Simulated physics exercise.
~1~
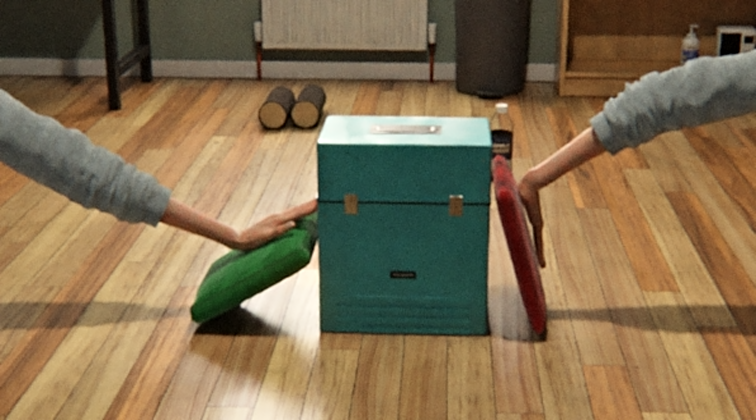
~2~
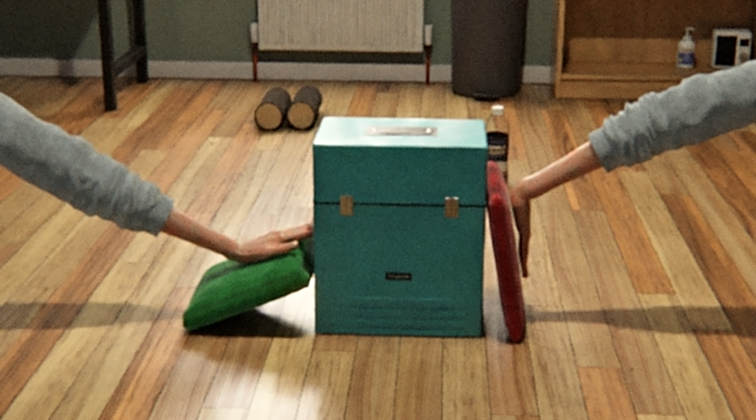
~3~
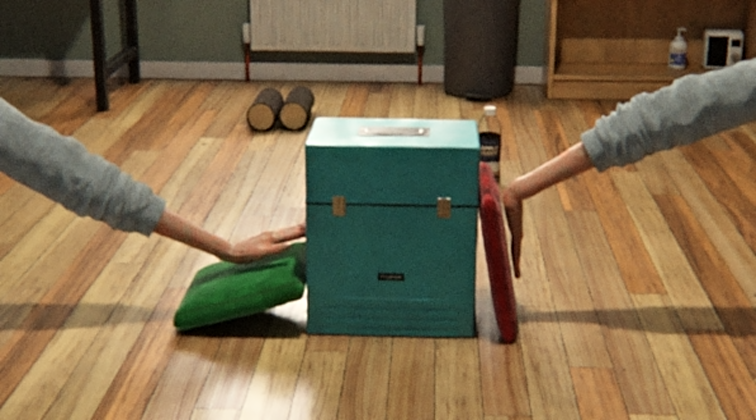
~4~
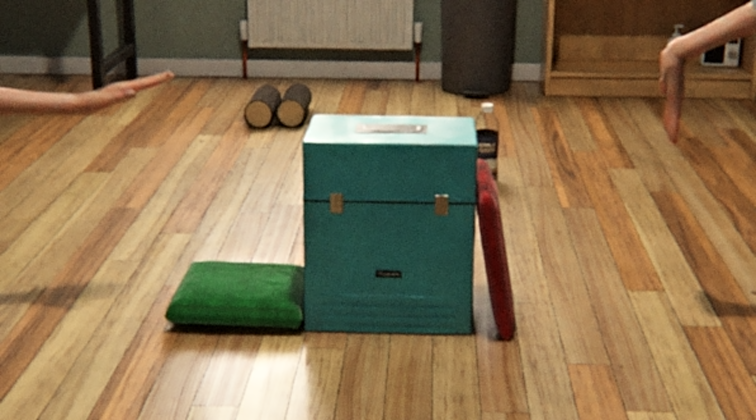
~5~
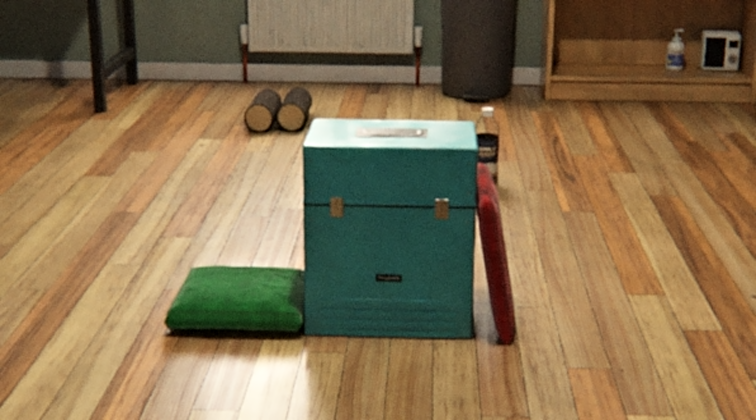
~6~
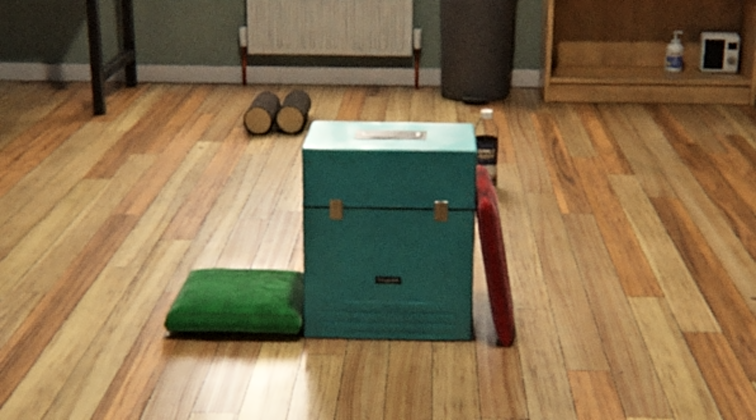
A green cushion, held tilted against the left side of a turquoise chest by one hand, slid down until it lay flat on the floor, while the red seat pad on the right stayed leaning after both hands let go and drew away.
